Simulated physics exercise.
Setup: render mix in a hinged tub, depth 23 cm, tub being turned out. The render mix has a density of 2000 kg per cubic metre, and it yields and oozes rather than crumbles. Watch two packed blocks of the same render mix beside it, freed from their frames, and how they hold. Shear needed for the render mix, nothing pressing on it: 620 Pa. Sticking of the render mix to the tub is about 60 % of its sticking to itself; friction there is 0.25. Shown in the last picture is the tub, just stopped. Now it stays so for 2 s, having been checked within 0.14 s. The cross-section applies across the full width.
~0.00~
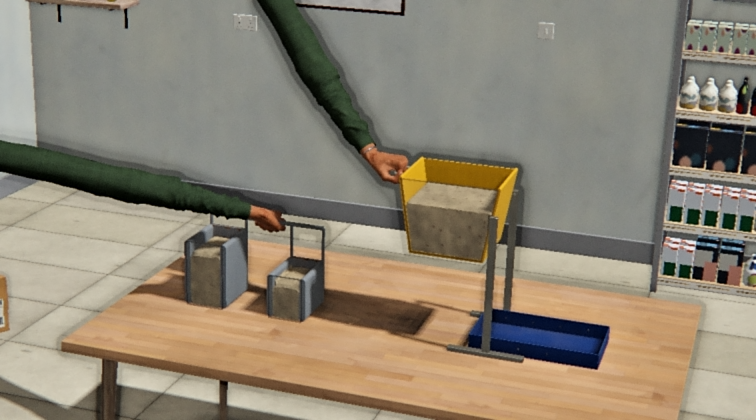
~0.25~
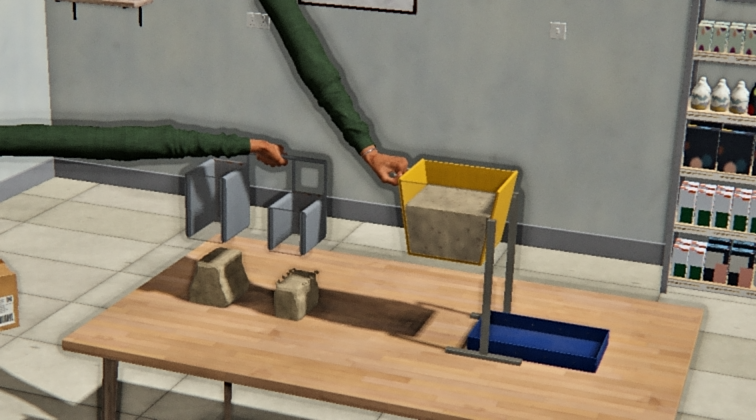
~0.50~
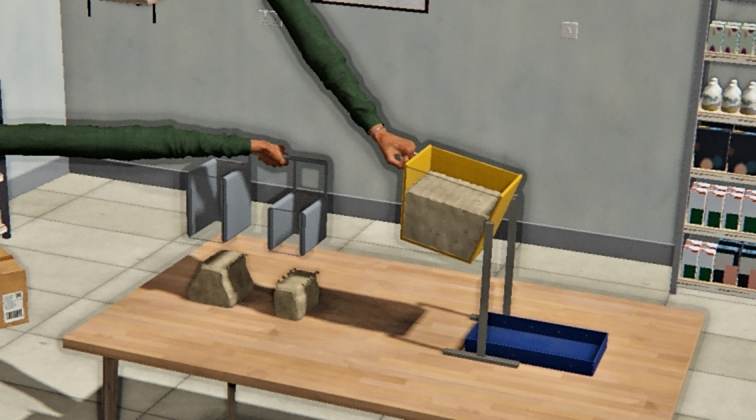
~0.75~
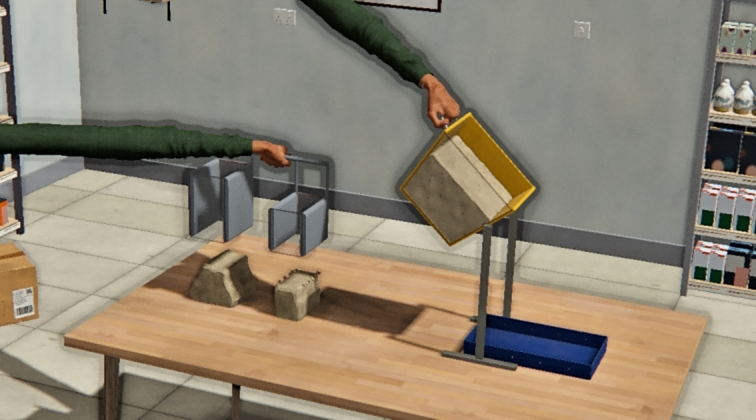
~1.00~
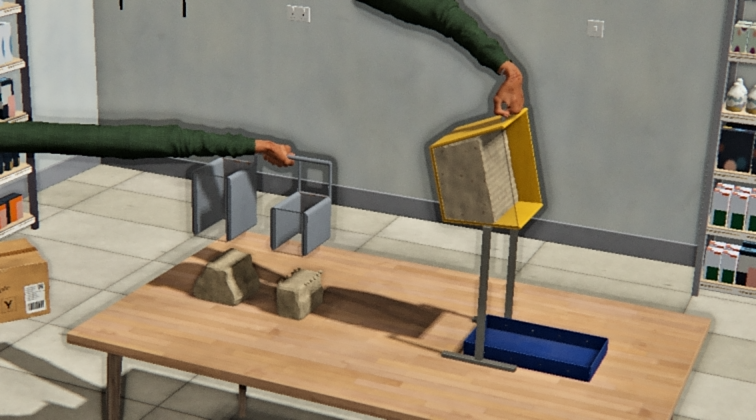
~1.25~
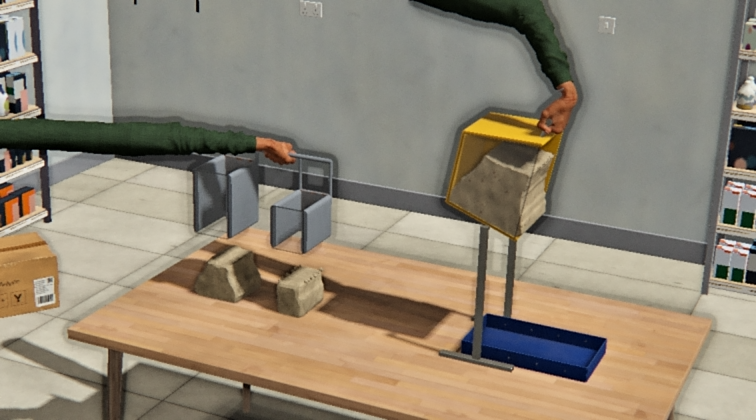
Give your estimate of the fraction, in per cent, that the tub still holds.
The tub still holds about 6 per cent.
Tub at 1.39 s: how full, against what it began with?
Near 60 %.
After 1.39 s, the tub is at 100 degrees and holds 58 %.
After 1.56 s, the tub is at 100 degrees and holds 31 %.
After 1.73 s, the tub is at 100 degrees and holds 20 %.
After 1.90 s, the tub is at 100 degrees and holds 9 %.
After 3.25 s, at the end, the tub is at 100 degrees and holds 6 %.
